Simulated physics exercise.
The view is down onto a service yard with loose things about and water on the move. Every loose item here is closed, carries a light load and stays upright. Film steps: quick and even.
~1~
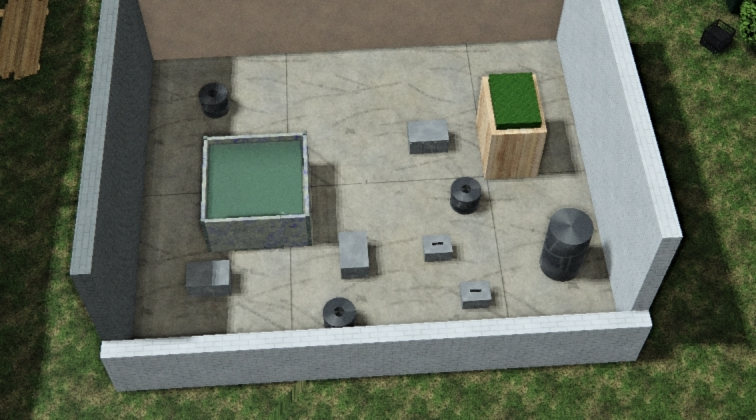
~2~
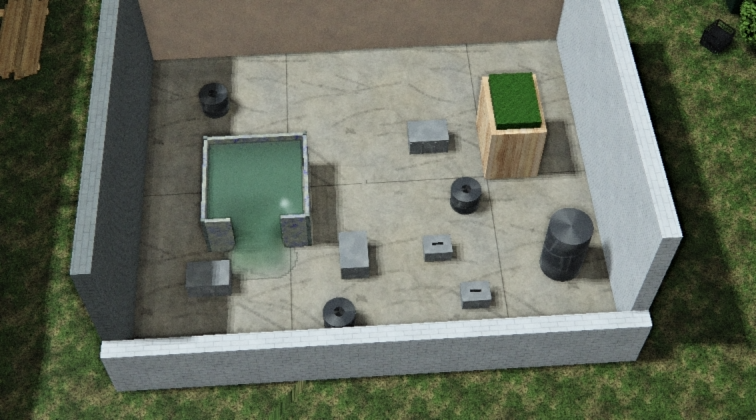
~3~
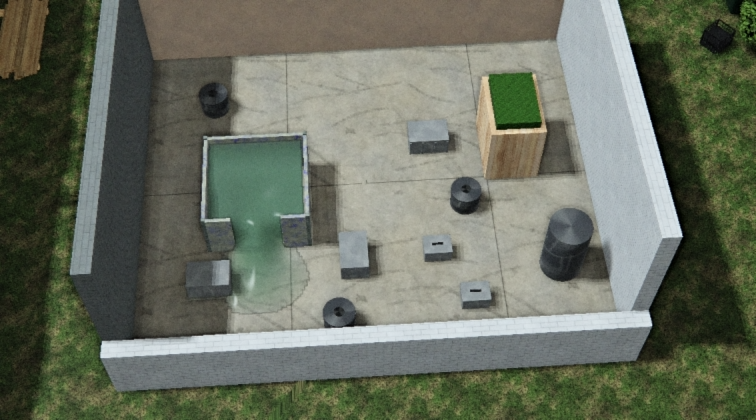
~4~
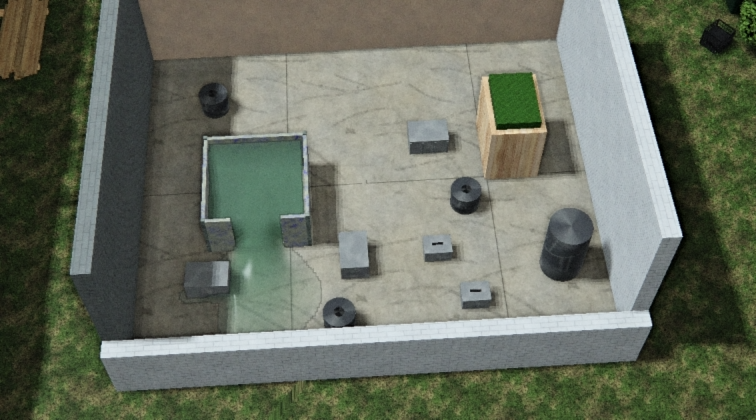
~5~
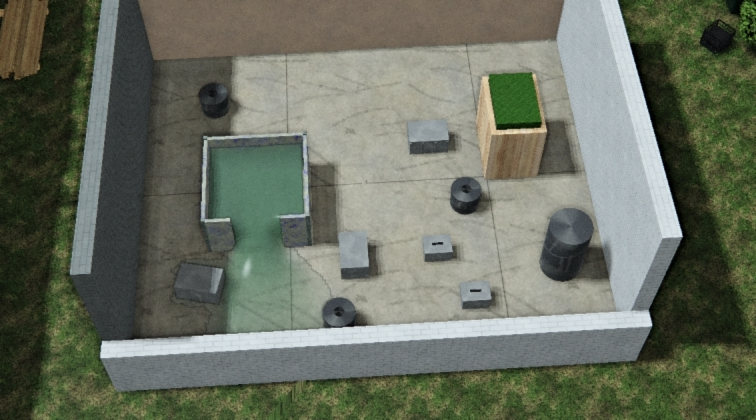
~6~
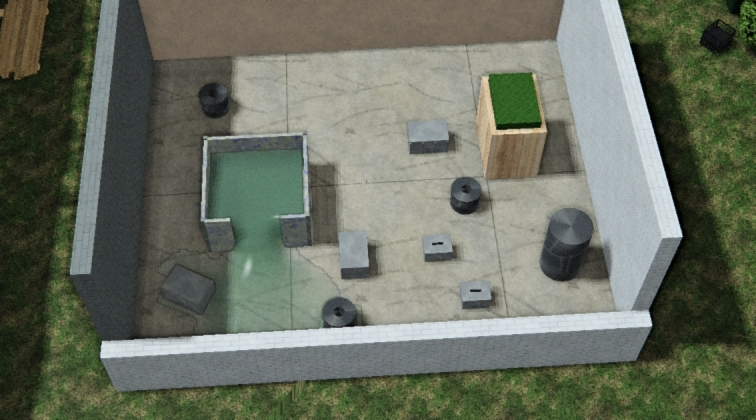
In a walled concrete yard, green water poured through a gap that opened in the front of a square tank and spread across the floor, then a grey block beside it turned and slid slightly left.
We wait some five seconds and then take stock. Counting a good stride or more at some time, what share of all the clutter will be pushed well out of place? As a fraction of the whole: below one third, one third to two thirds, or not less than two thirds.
The fraction is one third to two thirds.
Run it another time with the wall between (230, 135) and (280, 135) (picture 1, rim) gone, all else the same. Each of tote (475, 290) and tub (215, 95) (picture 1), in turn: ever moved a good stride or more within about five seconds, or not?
Travelled less, then travelled at least that.
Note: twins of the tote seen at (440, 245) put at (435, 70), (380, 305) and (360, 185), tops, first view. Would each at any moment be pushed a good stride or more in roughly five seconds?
The first sits tight, the second travels far, the third sits tight.
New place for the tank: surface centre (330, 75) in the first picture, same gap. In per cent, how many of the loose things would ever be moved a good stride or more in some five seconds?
60 %, roughly.
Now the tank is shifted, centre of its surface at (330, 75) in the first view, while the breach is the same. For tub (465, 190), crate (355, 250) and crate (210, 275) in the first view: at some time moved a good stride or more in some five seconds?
Object by object, in turn: Lingered near its place, travelled a good distance, travelled a good distance.
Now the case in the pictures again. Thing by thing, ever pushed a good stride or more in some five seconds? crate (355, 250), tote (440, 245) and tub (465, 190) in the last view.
Per object, same order: Less than that / the full distance / less than that.
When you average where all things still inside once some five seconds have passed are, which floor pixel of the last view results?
Mean floor position: Approx. (391, 208) px, last view.
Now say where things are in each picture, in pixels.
In the first frame, a crate at (208, 273) rests on the ground; a tub at (339, 312) rests on the ground; 0 of 8 have shifted.
In the second frame, a crate at (208, 273) rests on the ground; a tub at (339, 312) rests on the ground; 0 of 8 have shifted.
In the third frame, a crate at (208, 273) rests on the ground; a tub at (339, 312) rests on the ground; 0 of 8 have shifted.
In the fourth frame, a crate at (207, 274), on the bottom; a tub at (339, 312), on the bottom; 0 of 8 have shifted.
In the fifth frame, a crate at (199, 278) rests on the ground, close to its start; a tub at (339, 312) rests on the ground; 1 of 8 have shifted.
In the sixth frame, a crate at (188, 284) rests on the ground, a stride from its start; a tub at (339, 312), on the bottom; 1 of 8 have shifted.
A moment on, 1 of 8 are well off their spots; 0 afloat.
Next, 1 of 8 are well off their spots; 0 afloat.
Later, 3 of 8 are well off their spots; 1 afloat.
In the end, 3 of 8 are well off their spots, and 4 have been at some point; 2 afloat.
